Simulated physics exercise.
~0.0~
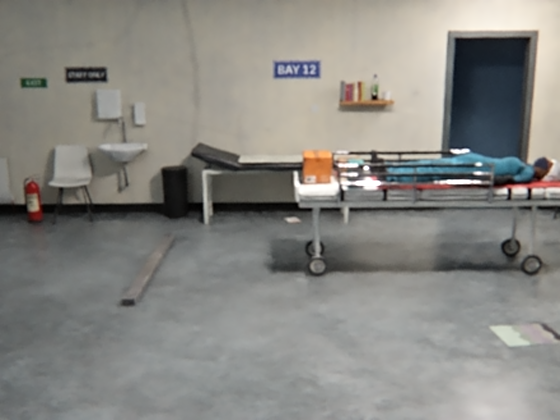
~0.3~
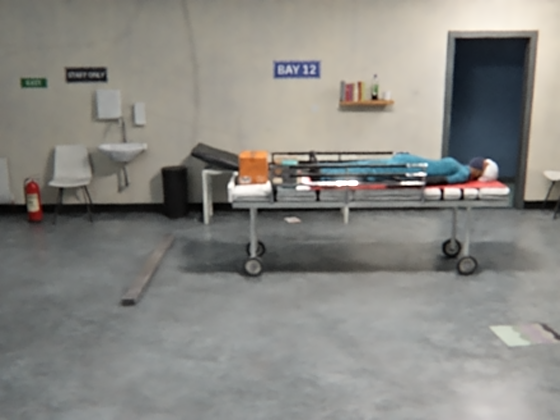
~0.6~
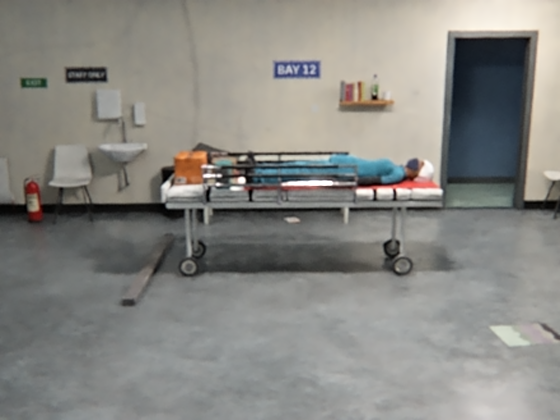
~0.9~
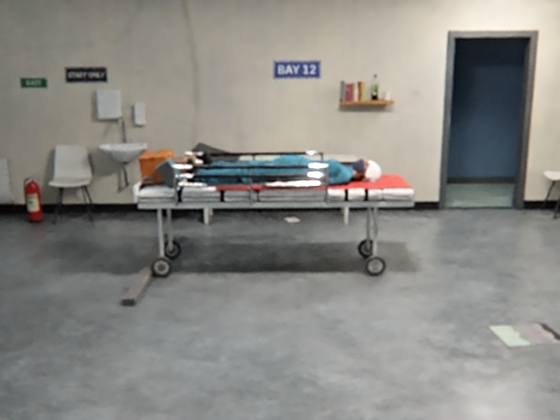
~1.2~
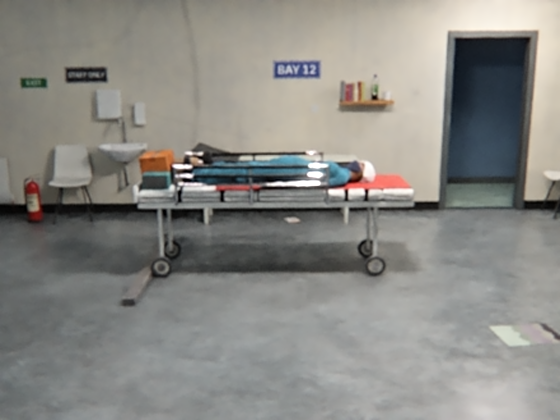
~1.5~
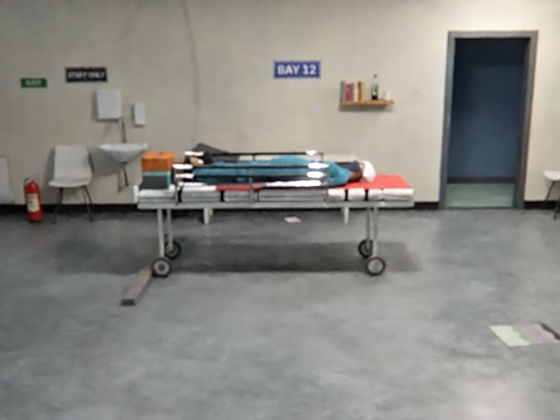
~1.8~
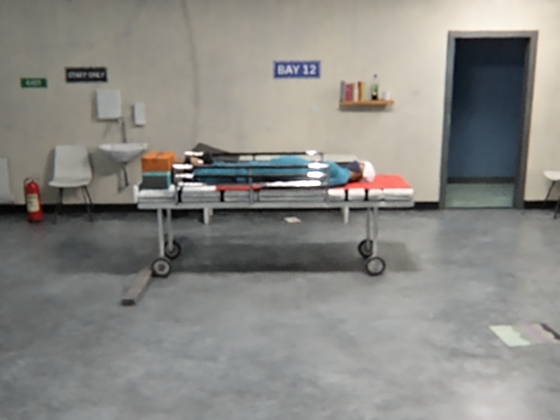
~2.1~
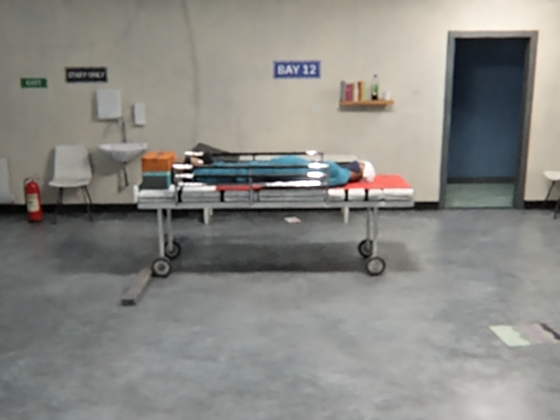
A wheeled trolley carrying a limp person lying flat in blue rolls leftward across a grey-floored room, with an orange holdall and other small items riding near its left end. It passes the dark doorway and slides in front of the padded bench by the wall, nobody visibly pushing it. Reaching the wooden sill on the floor, it stops abruptly and stays level. The person's body stays stretched out on top, while a teal item near the holdall leans, then tips onto its side. Everything then settles, with the holdall and the fallen item still aboard the motionless trolley.
